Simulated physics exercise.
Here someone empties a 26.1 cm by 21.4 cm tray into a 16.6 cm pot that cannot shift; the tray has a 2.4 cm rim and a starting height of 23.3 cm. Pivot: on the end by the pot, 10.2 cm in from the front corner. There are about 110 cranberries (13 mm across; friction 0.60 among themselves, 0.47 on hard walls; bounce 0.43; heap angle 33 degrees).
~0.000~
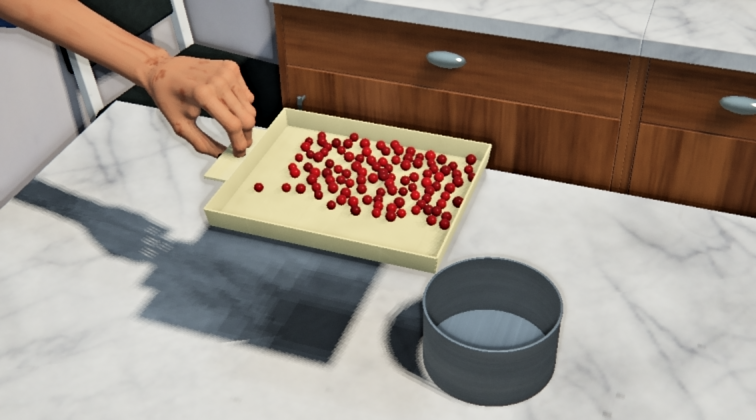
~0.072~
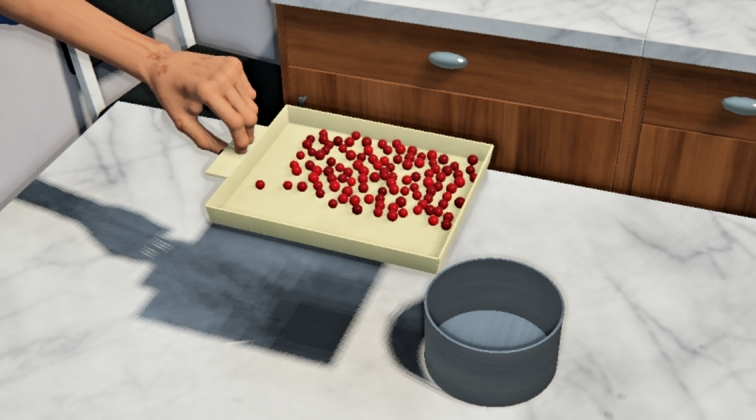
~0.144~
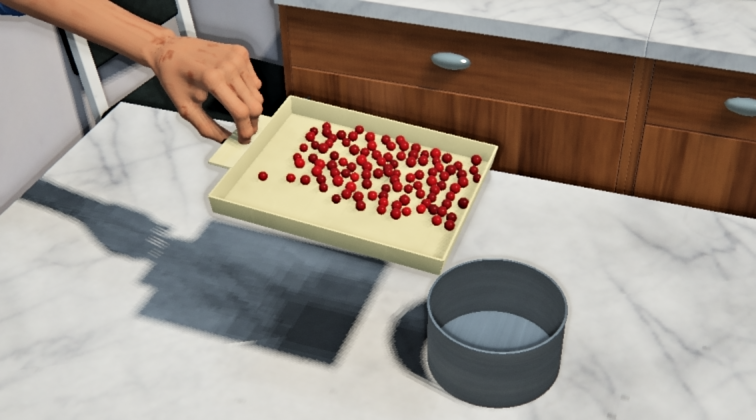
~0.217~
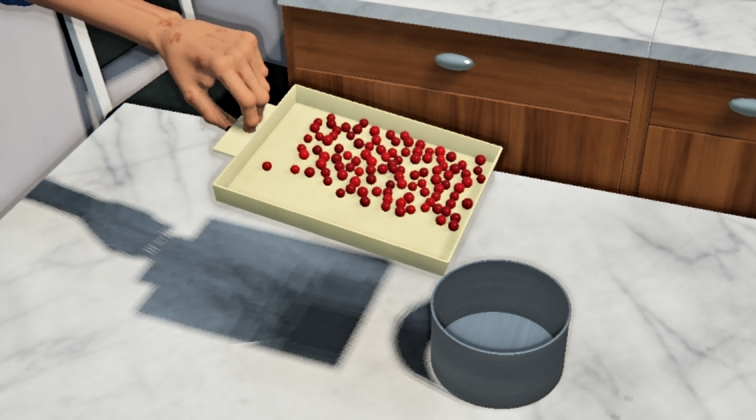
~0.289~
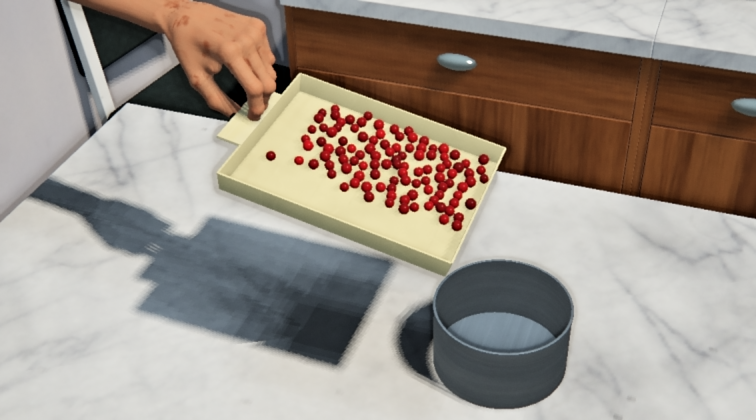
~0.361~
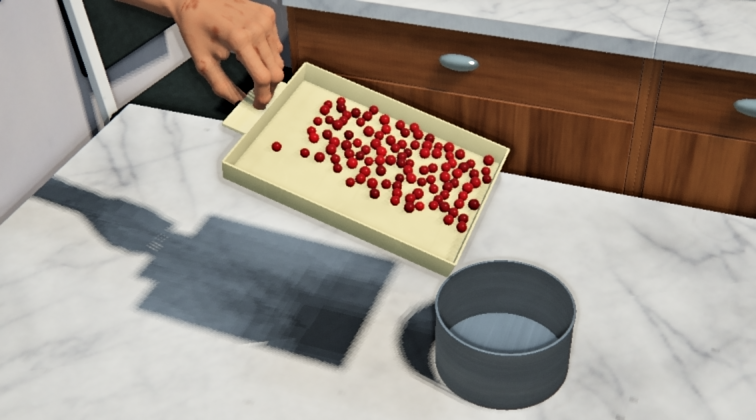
A shallow cream tray scattered with small red berries started out level above a marble counter, then slowly tilted down toward the right, near a round dark pot, as a hand gripped its left end.
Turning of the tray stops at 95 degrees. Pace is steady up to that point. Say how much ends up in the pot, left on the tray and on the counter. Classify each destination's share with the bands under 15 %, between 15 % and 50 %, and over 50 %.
Pot: Over 50 %; tray: Under 15 %; counter: Between 15 % and 50 %.
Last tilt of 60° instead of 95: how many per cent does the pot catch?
The pot would get around 0 per cent.
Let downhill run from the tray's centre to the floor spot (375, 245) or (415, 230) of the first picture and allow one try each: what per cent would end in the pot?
The share comes to about 5 in a hundred, then about 35 in a hundred.
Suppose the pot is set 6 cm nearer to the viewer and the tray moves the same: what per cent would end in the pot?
Then roughly 55 percent would land in it.
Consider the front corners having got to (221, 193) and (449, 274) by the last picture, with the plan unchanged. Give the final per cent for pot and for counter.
Pot 10; counter 90.
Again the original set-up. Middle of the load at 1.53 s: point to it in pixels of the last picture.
My estimate is roughly (480, 173).
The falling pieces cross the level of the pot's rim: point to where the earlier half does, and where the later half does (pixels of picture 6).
Around (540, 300), then around (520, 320).
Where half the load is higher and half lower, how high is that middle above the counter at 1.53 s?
Some 28 cm.
After 1.06 s, tilt 53 degrees; the tray holds 100 %, the pot 0 %.
Then, at 1.53 s, tilt 78 degrees; the tray holds 100 %, the pot 0 %.
Then, at 2.06 s, tilt 95 degrees; the tray holds 35 %, the pot 20 %.
By 3.1 s all is still; pot 70 %, tray 0 %, counter 30 %.
